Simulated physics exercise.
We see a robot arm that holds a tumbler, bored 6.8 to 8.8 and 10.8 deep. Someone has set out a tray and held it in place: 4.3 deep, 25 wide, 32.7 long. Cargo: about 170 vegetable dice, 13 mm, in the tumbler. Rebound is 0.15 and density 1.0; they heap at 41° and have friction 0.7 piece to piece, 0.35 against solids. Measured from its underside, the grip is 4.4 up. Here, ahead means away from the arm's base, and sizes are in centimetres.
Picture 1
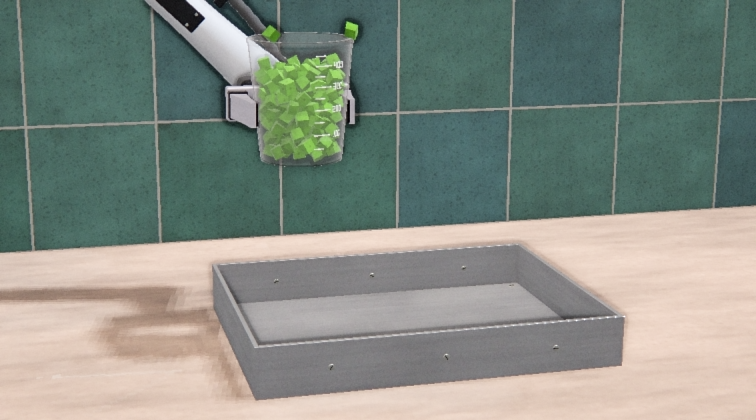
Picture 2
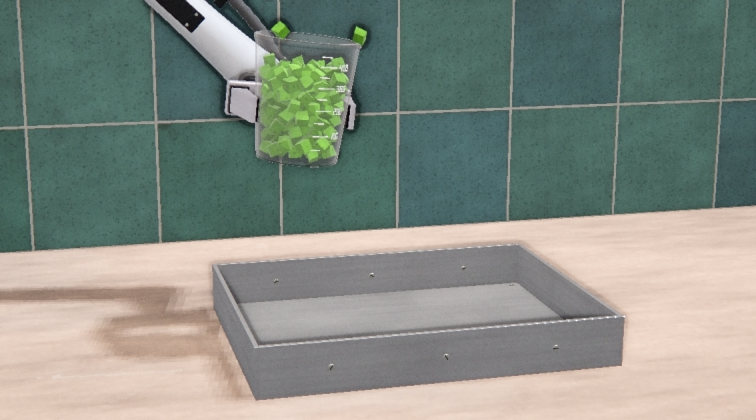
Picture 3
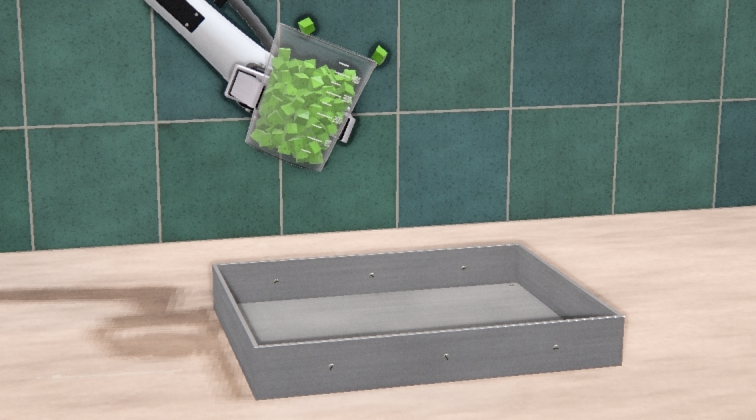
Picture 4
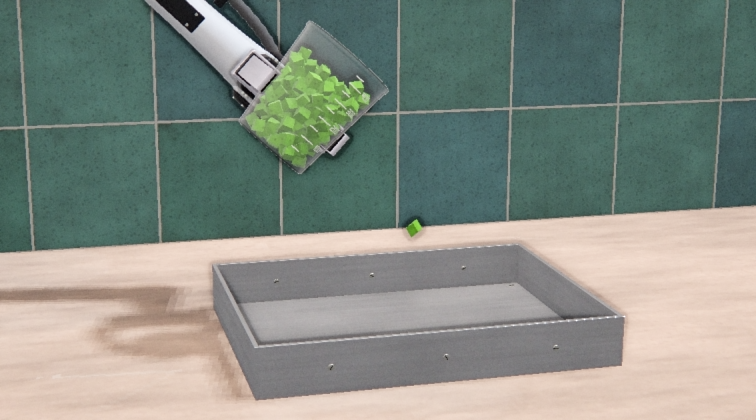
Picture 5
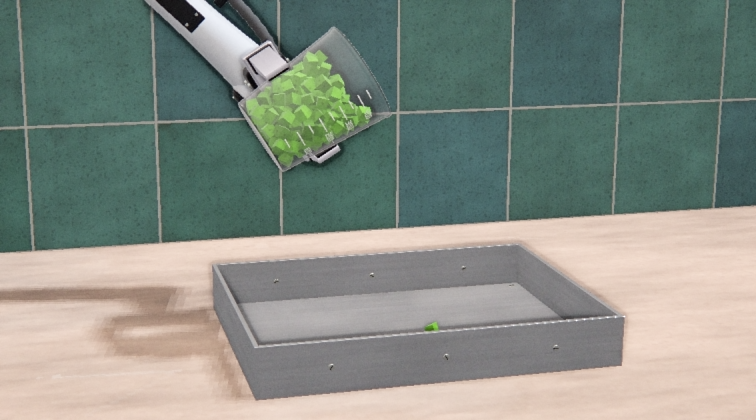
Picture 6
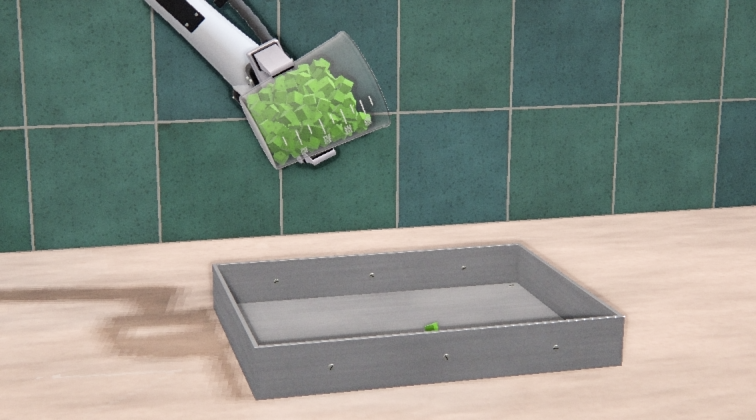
In the video, a robot arm tilts a clear tumbler packed with green vegetable dice to the right above a gray tray; one loose piece drops into the tray while the rest shift inside the tilted tumbler.
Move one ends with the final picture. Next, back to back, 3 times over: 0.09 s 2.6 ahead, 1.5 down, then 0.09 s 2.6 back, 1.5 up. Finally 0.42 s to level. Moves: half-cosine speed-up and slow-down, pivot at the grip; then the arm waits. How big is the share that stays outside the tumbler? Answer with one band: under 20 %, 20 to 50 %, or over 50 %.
Under 20 %.
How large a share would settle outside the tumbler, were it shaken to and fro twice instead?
That share would be near 5 percent.
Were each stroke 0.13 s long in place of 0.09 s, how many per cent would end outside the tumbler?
That would give around 0 per cent.
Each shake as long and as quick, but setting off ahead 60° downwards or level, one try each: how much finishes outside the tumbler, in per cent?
First try some 0 %, second try some 25 %.
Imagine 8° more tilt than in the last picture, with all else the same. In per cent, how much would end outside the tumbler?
About 25 percent.
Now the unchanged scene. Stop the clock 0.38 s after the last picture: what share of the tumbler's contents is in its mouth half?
About 45 per cent.
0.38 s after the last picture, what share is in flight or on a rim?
2 per cent.
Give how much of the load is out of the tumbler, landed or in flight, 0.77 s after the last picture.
About 5 per cent by then.
Then, 0.38 s on, tilted 65° forward, highest piece 25 above the table; 160 in the tumbler, 4 in the tray, 4 in flight or on a rim.
Then, 0.77 s on, tilted 28° forward, highest piece 27 above the table; 157 in the tumbler, 11 in the tray.
Then, 1.16 s on, level, highest piece 29 above the table; 157 in the tumbler, 11 in the tray.
Then, 2.21 s on, level, highest piece 29 above the table; 157 in the tumbler, 11 in the tray.
In the end, 157 in the tumbler, 11 in the tray. That is 7 % outside the tumbler.
